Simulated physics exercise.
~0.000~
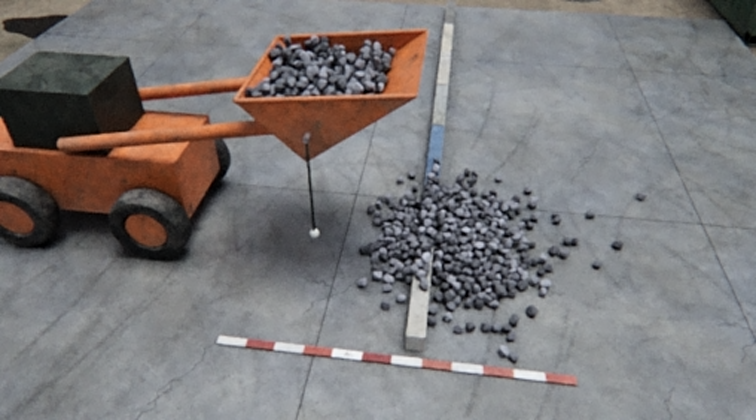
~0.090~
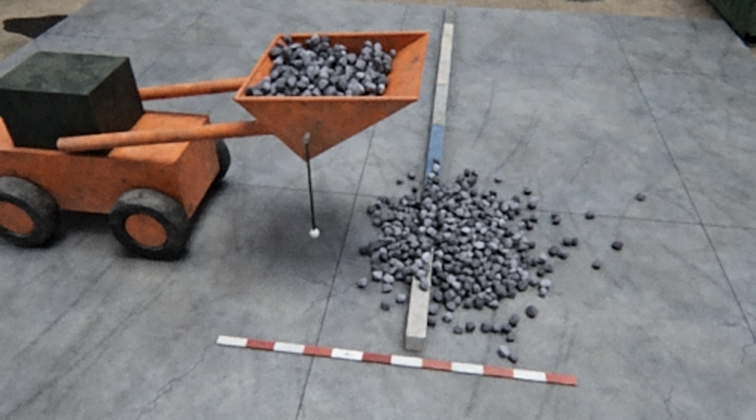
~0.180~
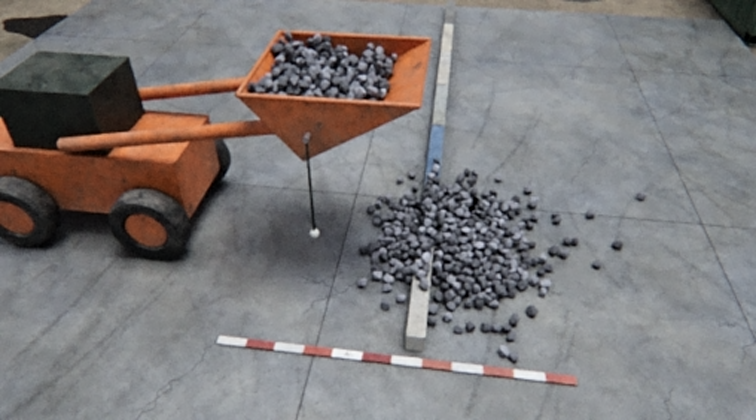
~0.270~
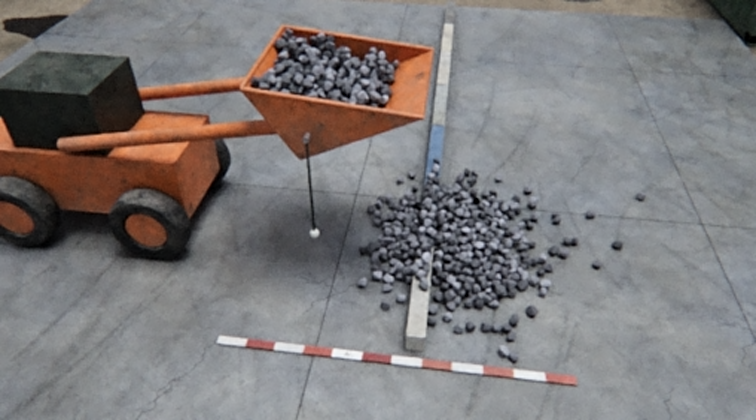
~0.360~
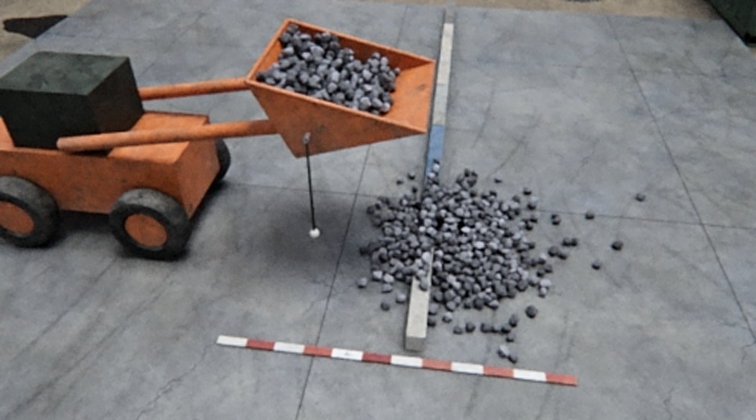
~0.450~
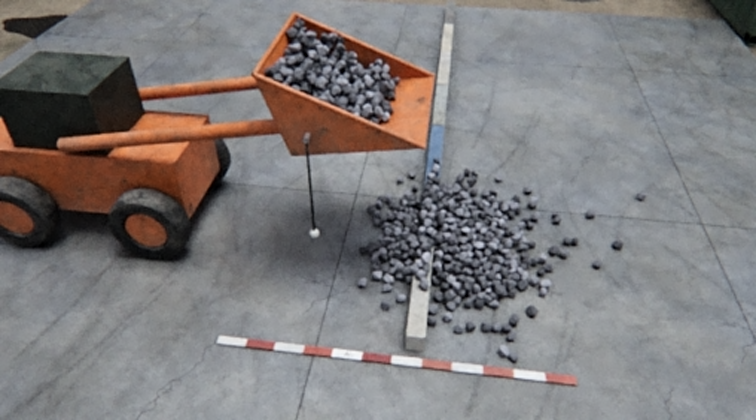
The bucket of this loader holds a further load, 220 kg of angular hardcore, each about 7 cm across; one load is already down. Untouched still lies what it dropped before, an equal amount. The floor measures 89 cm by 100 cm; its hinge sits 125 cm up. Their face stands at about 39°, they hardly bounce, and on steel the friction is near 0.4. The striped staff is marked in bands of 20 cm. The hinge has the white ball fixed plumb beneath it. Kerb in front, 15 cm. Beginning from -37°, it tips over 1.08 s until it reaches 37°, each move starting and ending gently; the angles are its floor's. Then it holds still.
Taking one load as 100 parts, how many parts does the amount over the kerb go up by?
70 parts.
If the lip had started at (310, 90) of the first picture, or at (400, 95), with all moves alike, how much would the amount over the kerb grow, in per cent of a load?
The first would add some 0 per cent and the second some 40 per cent.
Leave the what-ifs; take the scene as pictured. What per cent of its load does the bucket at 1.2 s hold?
About 90 percent is still in there.
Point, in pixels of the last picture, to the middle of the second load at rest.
Centre: Approx. (451, 228).
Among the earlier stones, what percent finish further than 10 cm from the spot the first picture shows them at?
I'd say roughly 5 per cent of them.
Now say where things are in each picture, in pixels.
In the first frame, the bucket is at -37°, its lip at (416, 96); the top of the load is at (309, 49). The earlier load is highest near (428, 220), 25 cm above ground level, 29 % on this side of the kerb, 71 % over the kerb.
In the second frame, lip at (417, 99), floor tilted -36°, highest stones at (310, 48); the stones move at 0.1 m/s on average.
In the third frame, lip at (420, 107), floor tilted -32°, highest stones at (288, 47); the stones move at 0.2 m/s on average.
In the fourth frame, lip at (423, 118), floor tilted -25°, highest stones at (291, 43); the stones move at 0.3 m/s on average.
In the fifth frame, lip at (425, 132), floor tilted -18°, highest stones at (293, 39); the stones move at 0.3 m/s on average.
In the sixth frame, the bucket is at -9°, its lip at (425, 147); the top of the load is at (299, 35); the stones move at 0.3 m/s on average.
After 0.8 s the floor is at 25°; in per cent of one load, 100 in the bucket, 29 on this side of the kerb, 71 over the kerb; the foremost stones are at (589, 233).
After 1.2 s the floor is at 37°; in per cent of one load, 89 in the bucket, 40 on this side of the kerb, 71 over the kerb; the foremost stones are at (589, 233).
After 1.5 s the floor is at 37°; in per cent of one load, 30 in the bucket, 70 on this side of the kerb, 100 over the kerb; the foremost stones are at (589, 233).
After 4.0 s the floor is at 37°; in per cent of one load, 0 in the bucket, 59 on this side of the kerb, 141 over the kerb; the foremost stones are at (589, 233). Net gain over the kerb, 70.
